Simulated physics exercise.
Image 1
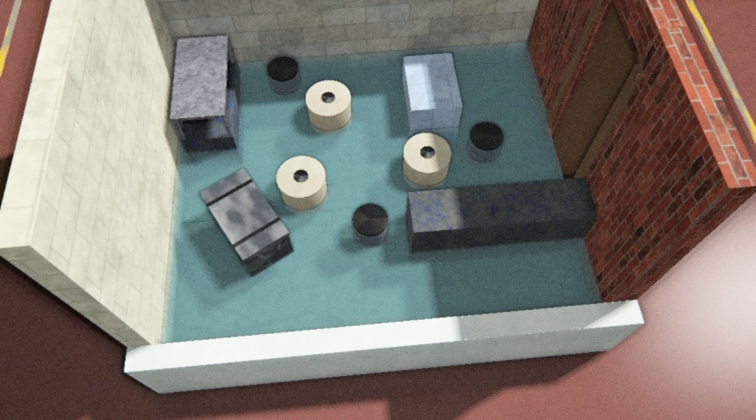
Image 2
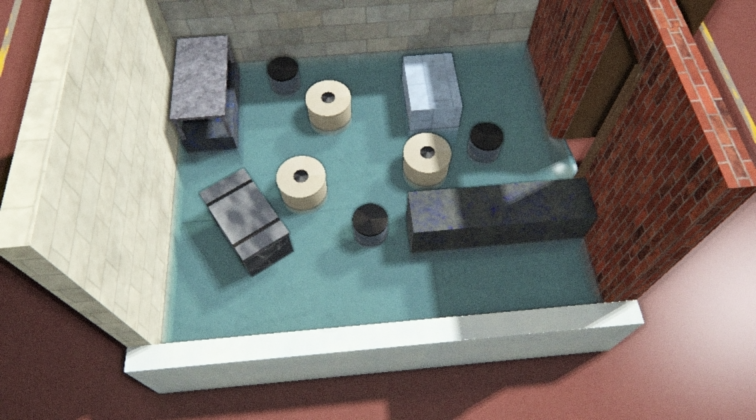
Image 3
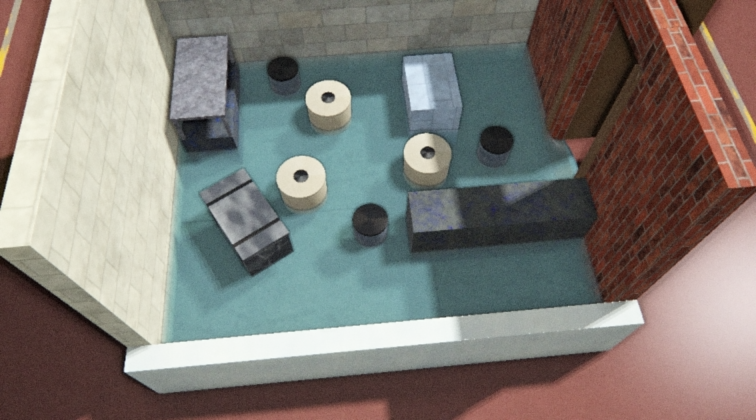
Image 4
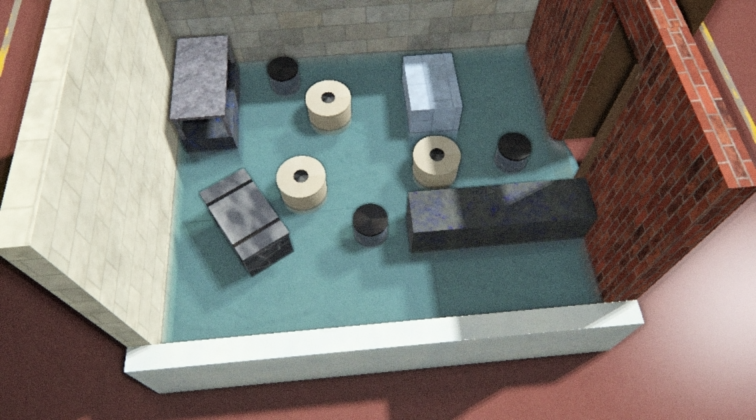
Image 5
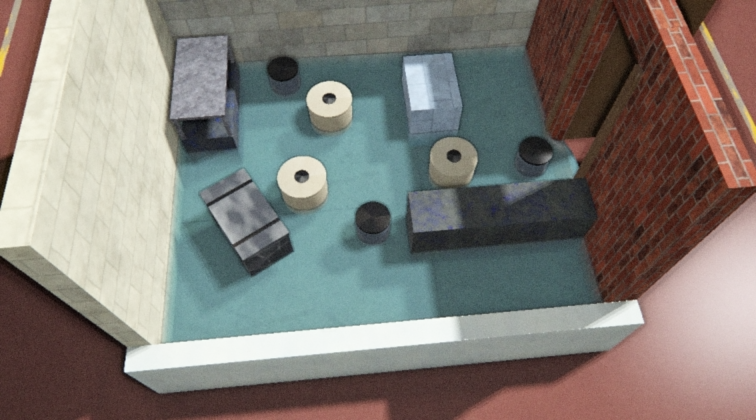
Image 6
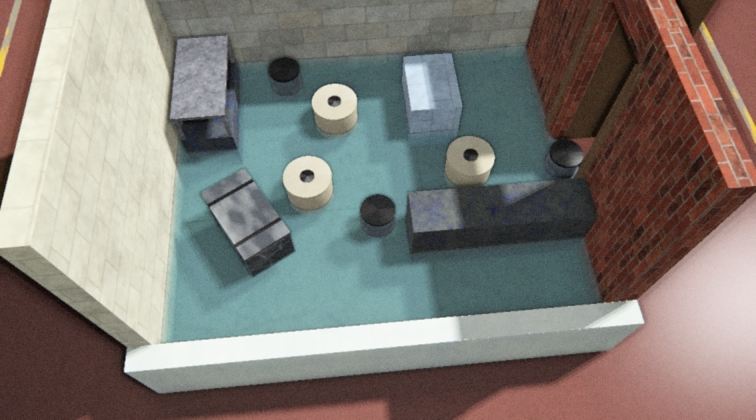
The video shows a walled room with a teal, flooded floor, where a doorway opens in the brick wall; a dark pail drifts right, a beige tub follows, and then other round containers shift slightly.
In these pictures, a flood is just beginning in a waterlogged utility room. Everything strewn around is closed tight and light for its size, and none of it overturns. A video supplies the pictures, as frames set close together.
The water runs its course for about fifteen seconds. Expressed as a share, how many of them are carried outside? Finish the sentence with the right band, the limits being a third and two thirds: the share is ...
The share is from a third to two thirds.
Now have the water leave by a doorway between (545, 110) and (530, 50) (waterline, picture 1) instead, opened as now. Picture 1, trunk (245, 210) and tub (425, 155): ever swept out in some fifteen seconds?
Well, the first one never leaves, but the second one leaves.
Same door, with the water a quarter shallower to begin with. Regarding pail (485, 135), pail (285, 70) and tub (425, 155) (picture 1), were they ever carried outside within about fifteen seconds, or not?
So, in the listed order, they end up flushed out, not lost and flushed out.
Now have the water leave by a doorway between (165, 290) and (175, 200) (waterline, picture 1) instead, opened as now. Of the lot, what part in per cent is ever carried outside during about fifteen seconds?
90 in a hundred or thereabouts.
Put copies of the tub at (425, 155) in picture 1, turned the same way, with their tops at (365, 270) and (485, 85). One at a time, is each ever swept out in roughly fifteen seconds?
Taking them in turn: Flushed away, then flushed away.
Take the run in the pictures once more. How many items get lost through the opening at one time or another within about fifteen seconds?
The number is 4.
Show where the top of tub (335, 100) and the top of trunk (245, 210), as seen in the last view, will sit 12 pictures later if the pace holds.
They end up close to (384, 90) and close to (275, 185).
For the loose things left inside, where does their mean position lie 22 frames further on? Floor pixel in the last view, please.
Near (361, 124).
A moment on, 1 of 7 are out; 6 afloat.
Next, 3 of 7 are out; 4 afloat.
Later, 4 of 7 are out; 3 afloat.
In the end, 4 of 7 are out; 3 afloat.
